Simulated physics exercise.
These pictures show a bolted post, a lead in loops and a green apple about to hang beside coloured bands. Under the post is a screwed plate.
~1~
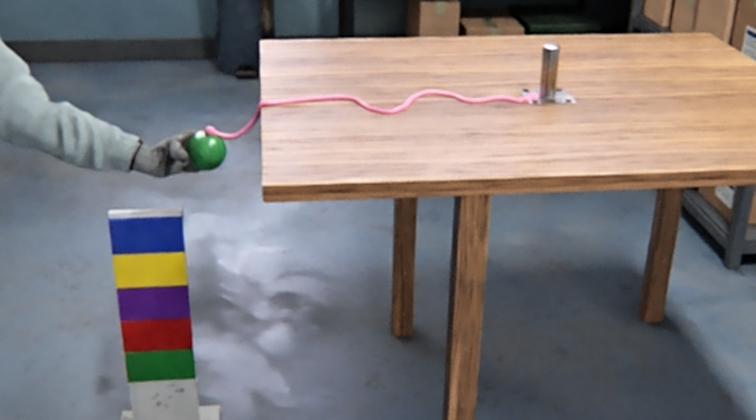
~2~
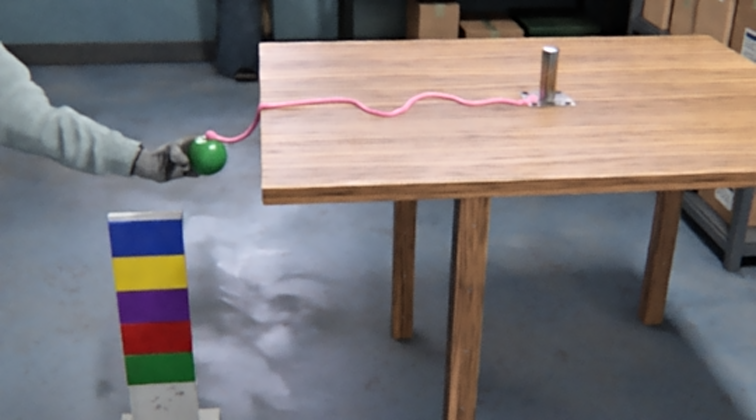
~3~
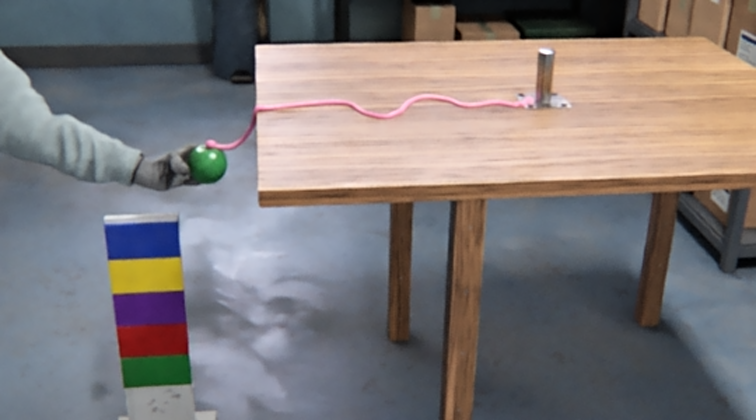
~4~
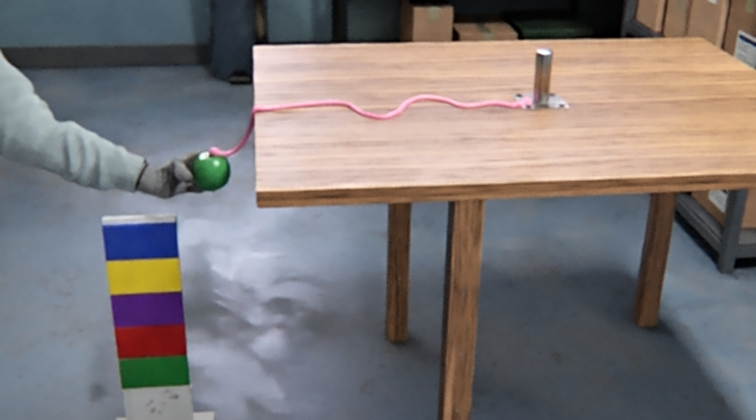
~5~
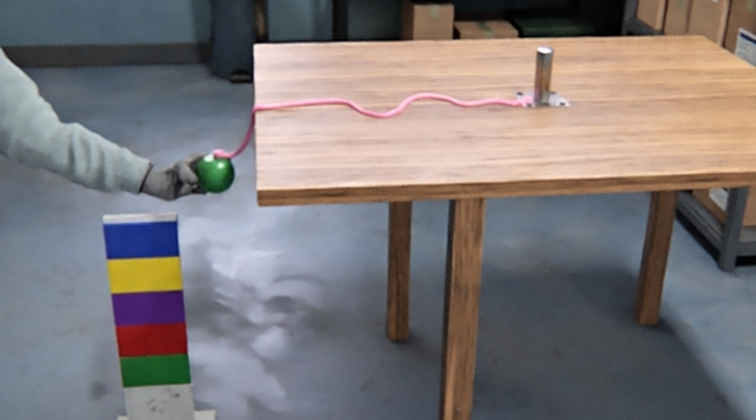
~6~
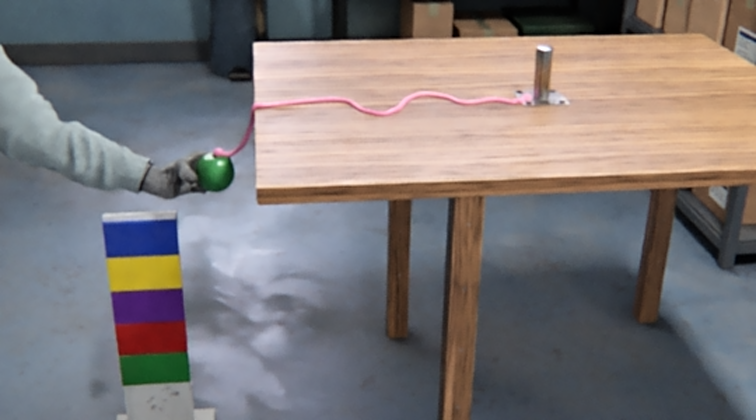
A gloved hand lowers a green ball on a pink cord slightly beside a wooden table.
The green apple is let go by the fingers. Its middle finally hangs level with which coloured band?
With the yellow band.
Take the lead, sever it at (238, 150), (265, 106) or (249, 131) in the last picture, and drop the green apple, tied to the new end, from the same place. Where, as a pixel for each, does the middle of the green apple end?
In that order: (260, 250), (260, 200) and (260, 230).
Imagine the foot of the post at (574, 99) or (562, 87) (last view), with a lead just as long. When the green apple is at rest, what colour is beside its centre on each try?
The first case gives blue, the second gives blue.
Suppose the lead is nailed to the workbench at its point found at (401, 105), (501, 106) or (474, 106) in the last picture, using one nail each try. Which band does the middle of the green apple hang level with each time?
Try by try: Blue; yellow; yellow.
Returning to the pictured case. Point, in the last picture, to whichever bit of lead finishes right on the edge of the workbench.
Answer: The point at (336, 100).
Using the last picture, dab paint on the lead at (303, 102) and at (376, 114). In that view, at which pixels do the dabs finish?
End positions: About (255, 143) and about (315, 105).
A little later, apple near (228, 264); level with yellow.
Next, apple near (284, 263); level with yellow.
Later still, apple near (251, 267); level with yellow.
When it is over, apple near (259, 268); level with yellow. The yellow one.
